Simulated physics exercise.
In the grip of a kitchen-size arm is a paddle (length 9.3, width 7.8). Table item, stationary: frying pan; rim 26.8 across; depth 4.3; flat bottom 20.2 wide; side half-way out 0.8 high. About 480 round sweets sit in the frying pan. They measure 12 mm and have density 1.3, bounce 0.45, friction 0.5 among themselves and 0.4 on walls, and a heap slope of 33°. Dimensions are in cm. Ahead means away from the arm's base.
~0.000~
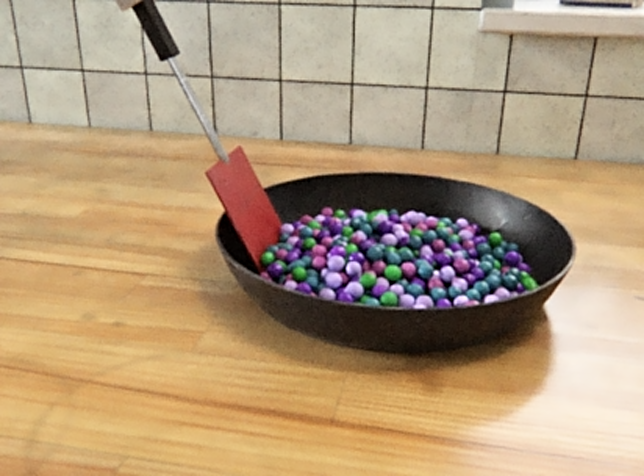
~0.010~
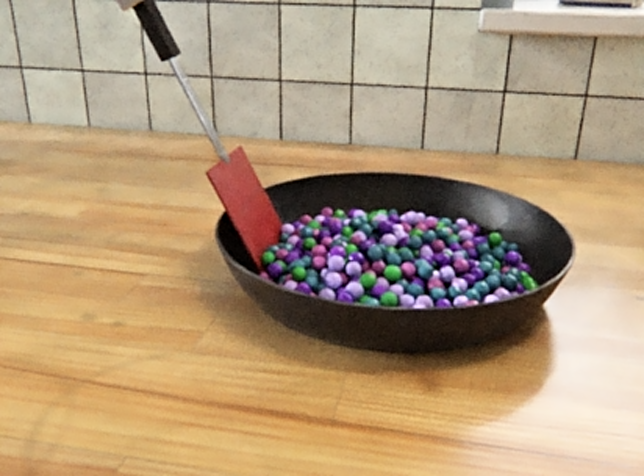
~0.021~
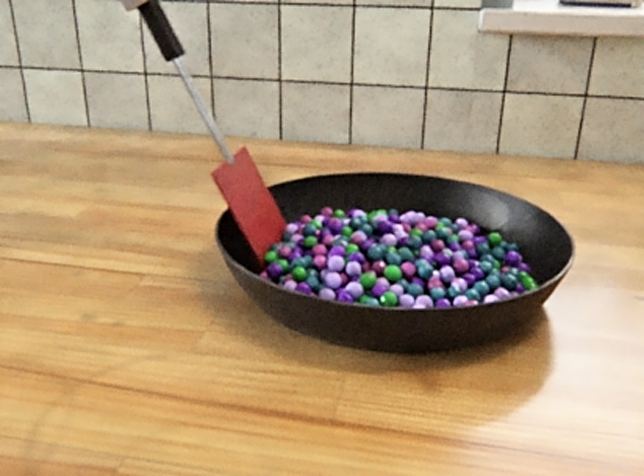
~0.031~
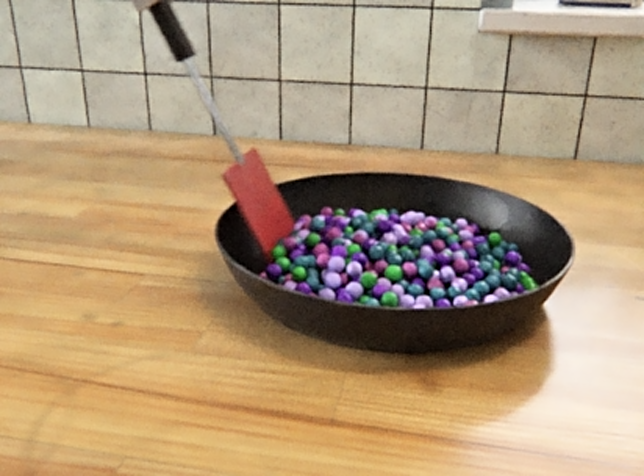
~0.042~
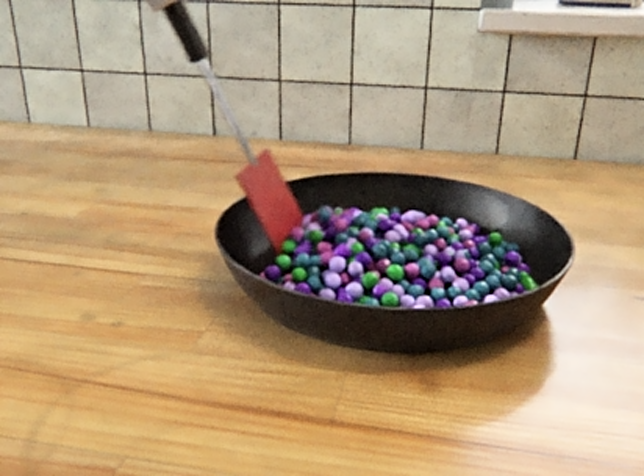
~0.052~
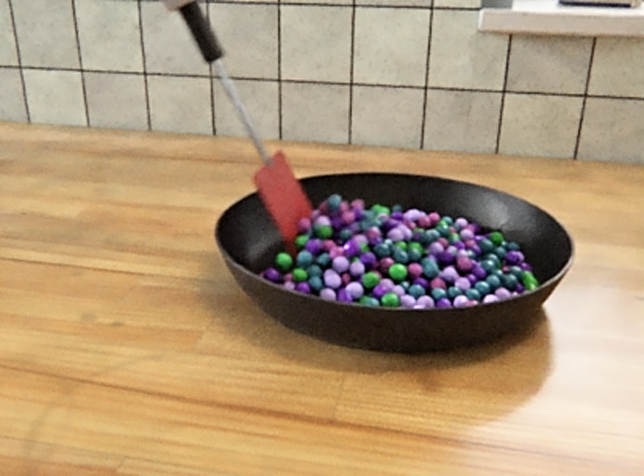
On a wooden counter by a tiled wall, a red paddle stood at the left side of a black frying pan of purple, green and pink balls, then slid a little to the right, pushing some together.
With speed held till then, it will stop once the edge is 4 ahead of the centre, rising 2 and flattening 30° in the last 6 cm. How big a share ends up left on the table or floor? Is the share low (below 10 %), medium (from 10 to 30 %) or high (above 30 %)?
The share is low, below 10 %.
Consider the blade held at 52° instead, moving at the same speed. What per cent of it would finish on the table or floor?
It would come to roughly 0 percent.
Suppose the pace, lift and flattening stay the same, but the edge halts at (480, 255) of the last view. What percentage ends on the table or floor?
10 %, roughly.
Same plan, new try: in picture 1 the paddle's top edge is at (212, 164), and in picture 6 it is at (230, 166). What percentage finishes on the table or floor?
Roughly 0 percent ends up there.
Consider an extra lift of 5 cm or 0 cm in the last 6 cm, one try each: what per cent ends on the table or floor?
Near 10 and 0 percent respectively.
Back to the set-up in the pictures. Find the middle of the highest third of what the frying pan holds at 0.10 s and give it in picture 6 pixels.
It is centred close to (403, 242).
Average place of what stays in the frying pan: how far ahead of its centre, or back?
Offset forward: Around 4.5 cm.
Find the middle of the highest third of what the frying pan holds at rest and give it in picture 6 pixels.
Near (505, 256).
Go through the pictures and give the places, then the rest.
The first picture shows paddle top edge at (224, 158), sloping 63°; upper third of the load around (384, 253), from x 265 to 530, top at y 215; 482 in the frying pan.
The second picture shows paddle top edge at (224, 158), sloping 63°; upper third of the load around (382, 252), from x 265 to 530, top at y 215.
The third picture shows paddle top edge at (229, 158), sloping 63°; upper third of the load around (381, 252), from x 265 to 530, top at y 215.
The fourth picture shows paddle top edge at (239, 159), sloping 63°; upper third of the load around (377, 248), from x 260 to 530, top at y 215.
The fifth picture shows paddle top edge at (253, 160), sloping 63°; upper third of the load around (377, 247), from x 260 to 530, top at y 215.
The sixth picture shows paddle top edge at (267, 162), sloping 63°; upper third of the load around (375, 246), from x 260 to 530, top at y 205; 482 in the frying pan.
After 0.08 s, sloping 62°, highest piece 7 above the table; 482 in the frying pan.
After 0.10 s, sloping 52°, highest piece 9 above the table; 482 in the frying pan.
After 0.32 s, sloping 33°, highest piece 5 above the table; 474 in the frying pan, 5 on the table or floor, 3 on the blade or in flight.
After 1.37 s, sloping 33°, highest piece 5 above the table; 472 in the frying pan, 10 on the table or floor.
At rest, 472 in the frying pan, 10 on the table or floor. That is 2 % on the table or floor.
